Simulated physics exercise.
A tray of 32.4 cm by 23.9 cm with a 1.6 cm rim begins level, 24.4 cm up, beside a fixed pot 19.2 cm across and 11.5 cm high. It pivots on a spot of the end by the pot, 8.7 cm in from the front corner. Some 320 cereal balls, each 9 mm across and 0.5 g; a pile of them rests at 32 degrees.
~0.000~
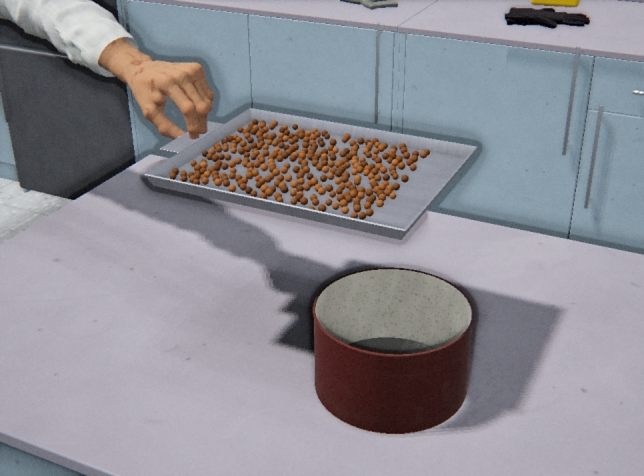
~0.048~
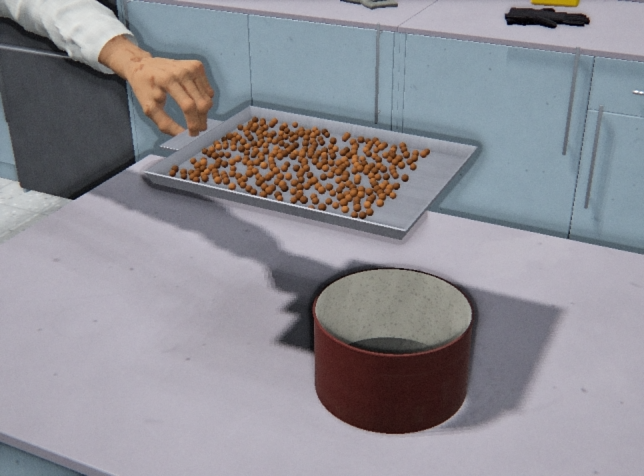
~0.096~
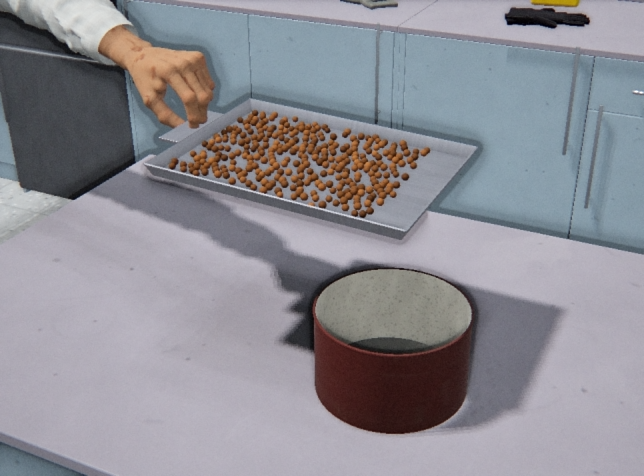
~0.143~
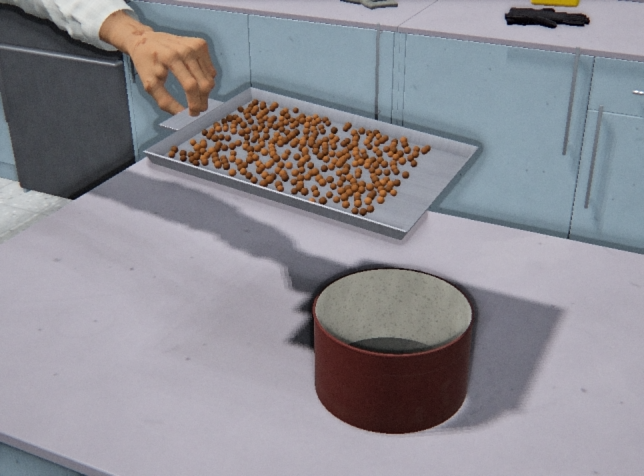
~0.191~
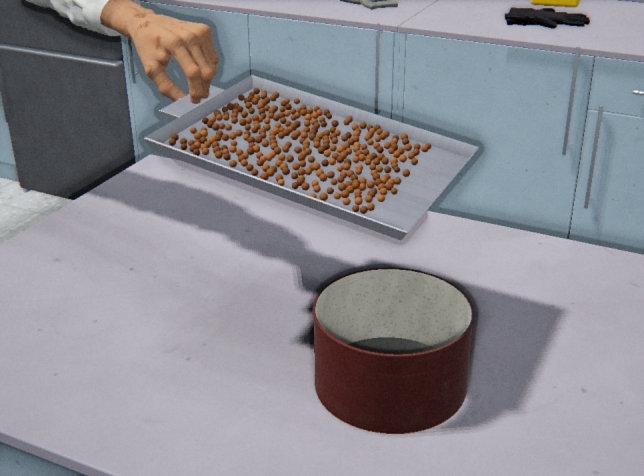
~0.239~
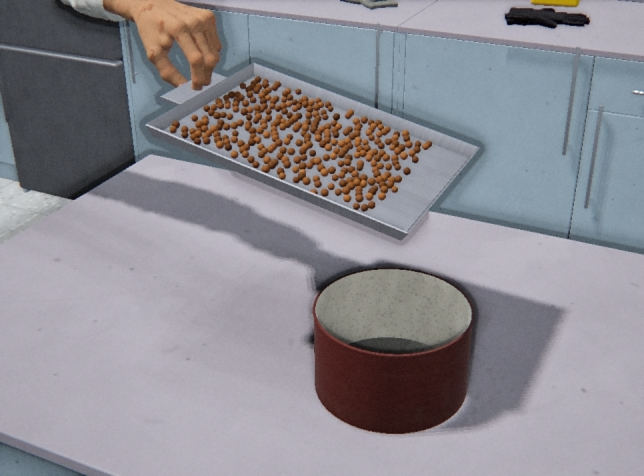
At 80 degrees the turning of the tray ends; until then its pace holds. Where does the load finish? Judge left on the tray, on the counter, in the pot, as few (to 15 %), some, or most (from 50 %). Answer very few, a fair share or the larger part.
Tray: Very few, counter: The larger part, pot: A fair share.
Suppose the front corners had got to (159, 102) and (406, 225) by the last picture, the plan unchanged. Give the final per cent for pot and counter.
Pot 20, counter 80.
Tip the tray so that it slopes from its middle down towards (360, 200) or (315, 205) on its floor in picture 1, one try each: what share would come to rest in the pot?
Some 80 and 60 per cent.
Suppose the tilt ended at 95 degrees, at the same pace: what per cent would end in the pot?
In that case some 40 per cent.
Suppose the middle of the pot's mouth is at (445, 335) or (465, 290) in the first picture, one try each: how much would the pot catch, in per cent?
Some 60 and 75 per cent.
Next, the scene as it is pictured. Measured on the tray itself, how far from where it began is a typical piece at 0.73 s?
Some 14 cm.
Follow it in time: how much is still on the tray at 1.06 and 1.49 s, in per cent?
In turn: 70, 30.
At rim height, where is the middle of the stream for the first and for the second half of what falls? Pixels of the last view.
At about (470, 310), then at (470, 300).
After 0.73 s, tilt 44 degrees; the tray holds 100 %, the pot 0 %.
After 1.06 s, tilt 66 degrees; the tray holds 70 %, the pot 5 %.
Then, at 1.49 s, tilt 80 degrees; the tray holds 30 %, the pot 15 %.
At rest (2.6 s), tray 0 %, counter 60 %, pot 40 %.
